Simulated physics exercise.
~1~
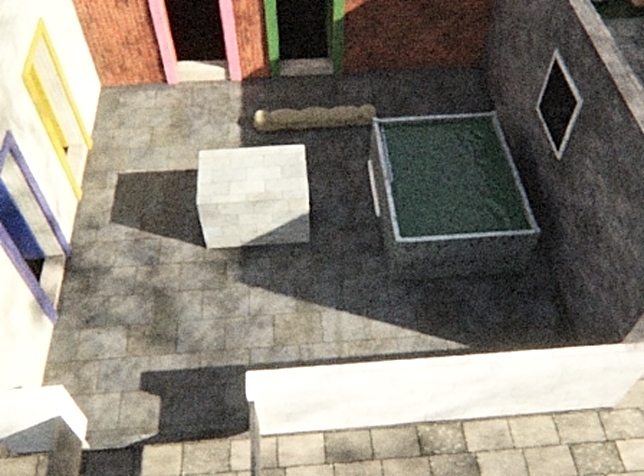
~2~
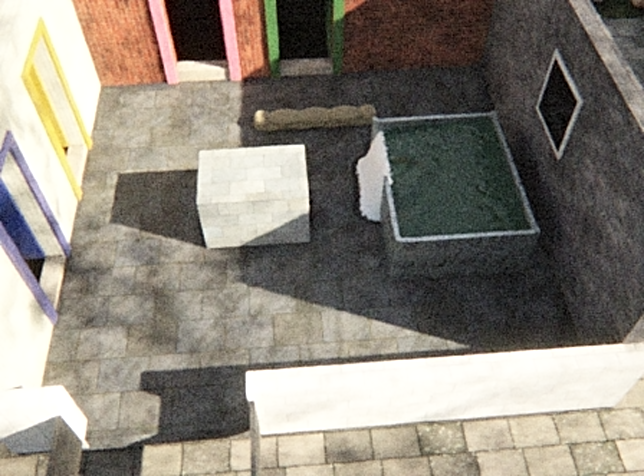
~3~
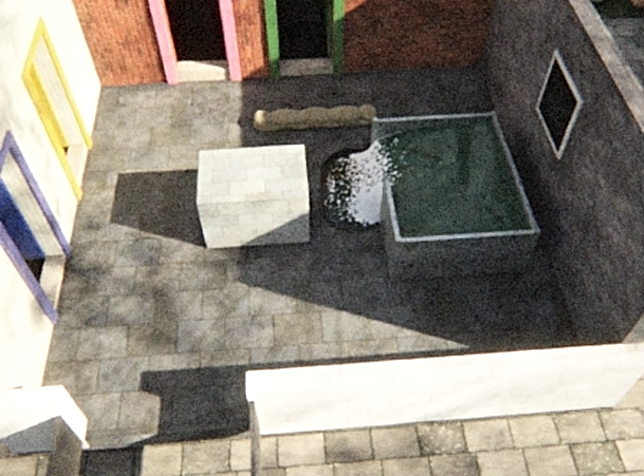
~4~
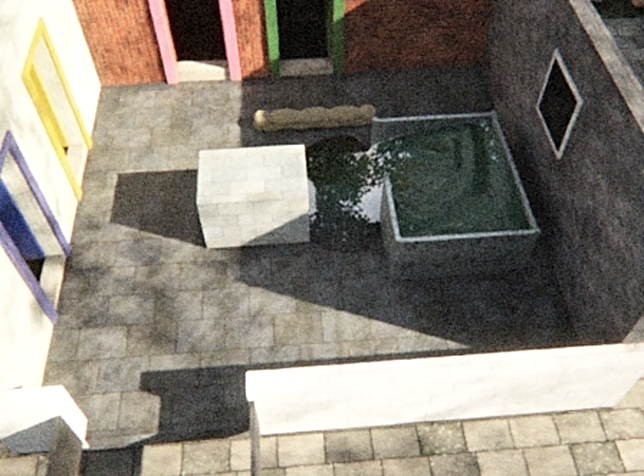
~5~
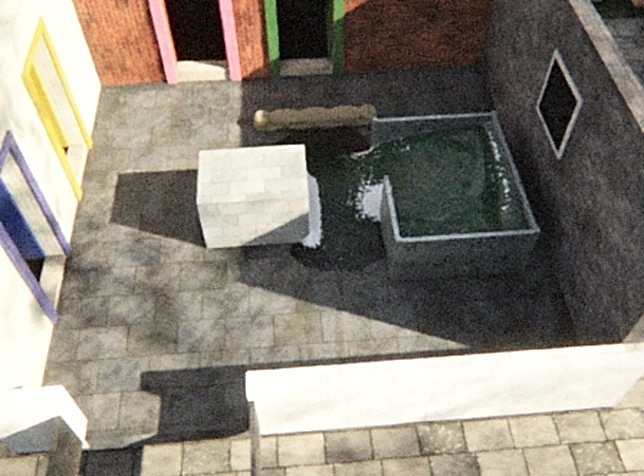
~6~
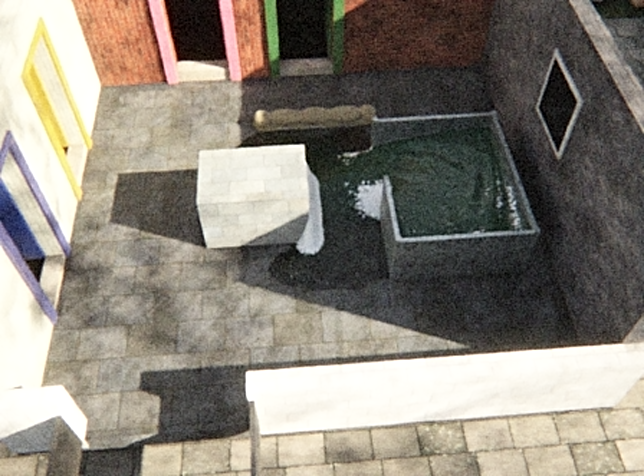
Walled yard with a water tank bursting at its left side, water gushing out and spreading across paving around a pale block.
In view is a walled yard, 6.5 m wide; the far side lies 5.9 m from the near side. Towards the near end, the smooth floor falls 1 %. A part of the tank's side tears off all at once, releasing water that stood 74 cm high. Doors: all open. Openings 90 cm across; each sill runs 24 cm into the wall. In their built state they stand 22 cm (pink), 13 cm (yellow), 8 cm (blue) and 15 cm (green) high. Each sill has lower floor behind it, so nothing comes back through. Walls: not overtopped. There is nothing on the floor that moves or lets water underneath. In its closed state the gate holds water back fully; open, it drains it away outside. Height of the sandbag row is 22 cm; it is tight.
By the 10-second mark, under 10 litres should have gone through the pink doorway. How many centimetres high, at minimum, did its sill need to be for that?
It needed to be about 8.5 cm high.
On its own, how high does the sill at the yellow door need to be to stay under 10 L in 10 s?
Roughly 24 cm at yellow.
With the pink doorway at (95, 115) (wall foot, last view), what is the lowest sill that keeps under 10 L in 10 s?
About 23 cm.
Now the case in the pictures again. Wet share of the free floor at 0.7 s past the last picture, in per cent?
Roughly 30 percent.
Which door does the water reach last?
I'd say the green door.
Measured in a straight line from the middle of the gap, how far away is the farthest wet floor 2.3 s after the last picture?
Close to 5.0 metres, I'd say.
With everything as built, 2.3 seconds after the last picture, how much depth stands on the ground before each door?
Pink door 7 cm, yellow door 25 cm, blue door 3 cm, green door 0 cm.
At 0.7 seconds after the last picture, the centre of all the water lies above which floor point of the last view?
Near (382, 201).
Then, 0.7 s after the last picture water covers 30 % of the floor, deepest (48 cm) near (316, 200); it has not reached the pink door.
Then, 2.3 s after the last picture water covers 50 % of the floor, deepest (30 cm) near (316, 200); 7 cm at the pink door, 0 litres in over its 22 cm sill.
Then, 9.3 s after the last picture water covers 95 % of the floor, deepest (10 cm) near (375, 119); 3 cm at the pink door, 0 litres in over its 22 cm sill.
At the pink door as built, the water peaked near 11 cm, 2.9 s after the last picture.
With a sill of 7 cm, 20 litres would have come in within the 10 s; with 9.5 cm, 5 litres. So under 10 litres takes about 8.5 cm.
